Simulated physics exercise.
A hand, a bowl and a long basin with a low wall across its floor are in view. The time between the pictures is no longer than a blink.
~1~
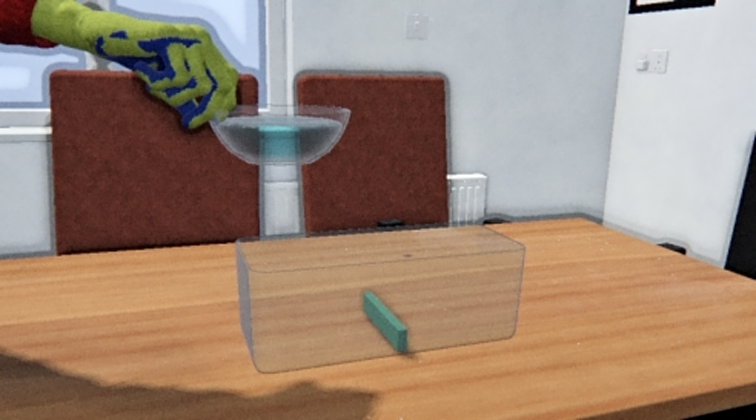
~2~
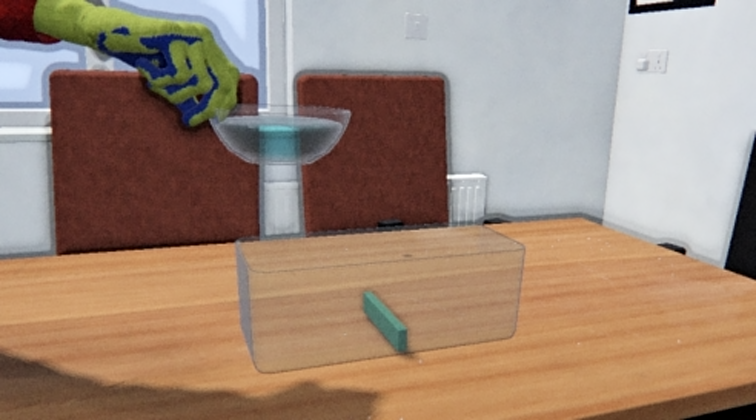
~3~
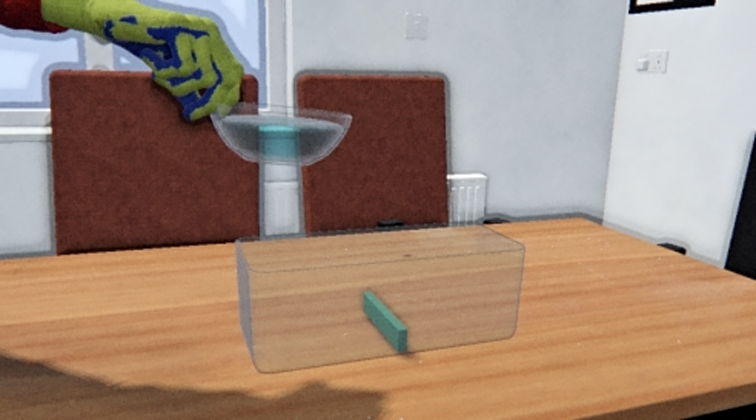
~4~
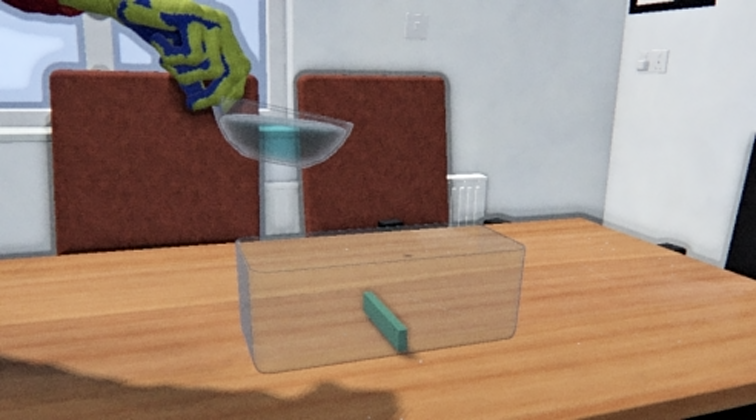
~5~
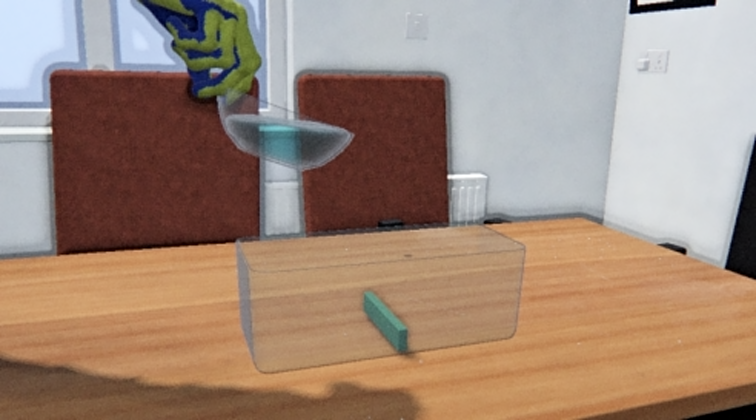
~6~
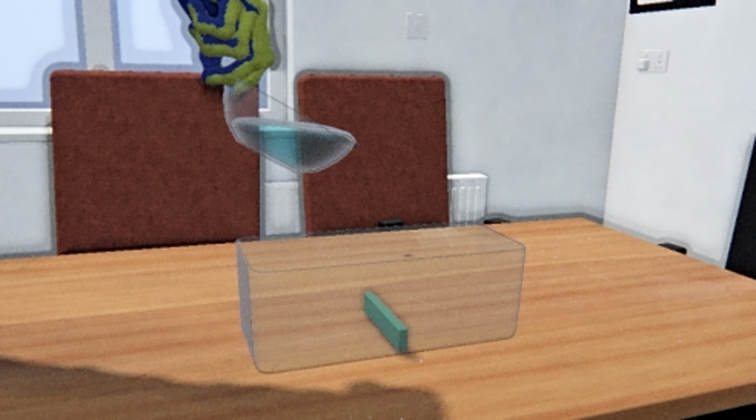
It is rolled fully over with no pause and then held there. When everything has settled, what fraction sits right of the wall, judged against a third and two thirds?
It settles with between one third and two thirds on the right.
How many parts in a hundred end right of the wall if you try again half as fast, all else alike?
It comes to 60 per cent or so.
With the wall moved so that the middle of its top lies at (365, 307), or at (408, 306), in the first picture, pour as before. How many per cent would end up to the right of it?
First try close to 75 percent, second try close to 10 percent.
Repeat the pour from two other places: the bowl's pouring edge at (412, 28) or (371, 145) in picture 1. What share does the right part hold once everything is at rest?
First try: Near 75 percent; second try: Near 70 percent.
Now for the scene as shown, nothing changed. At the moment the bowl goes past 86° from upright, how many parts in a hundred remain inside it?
Remaining fraction: Approx. 10 %.
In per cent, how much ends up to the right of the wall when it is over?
I'd put it at around 55 %.
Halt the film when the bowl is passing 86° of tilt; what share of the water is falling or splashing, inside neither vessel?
It's close to 35 %.
A moment on, the tilt is 86° and 8 per cent is still to pour, 20 is left of the wall and 38 right of it.
Next, the tilt is 99° and 0 per cent is still to pour, 45 is left of the wall and 53 right of it.
Then the tilt is 99° and 0 per cent is still to pour, 44 is left of the wall and 54 right of it.
Later the tilt is 99° and 0 per cent is still to pour, 44 is left of the wall and 54 right of it.
In the end 44 per cent lies left of the wall, 54 right of it and 1 outside.
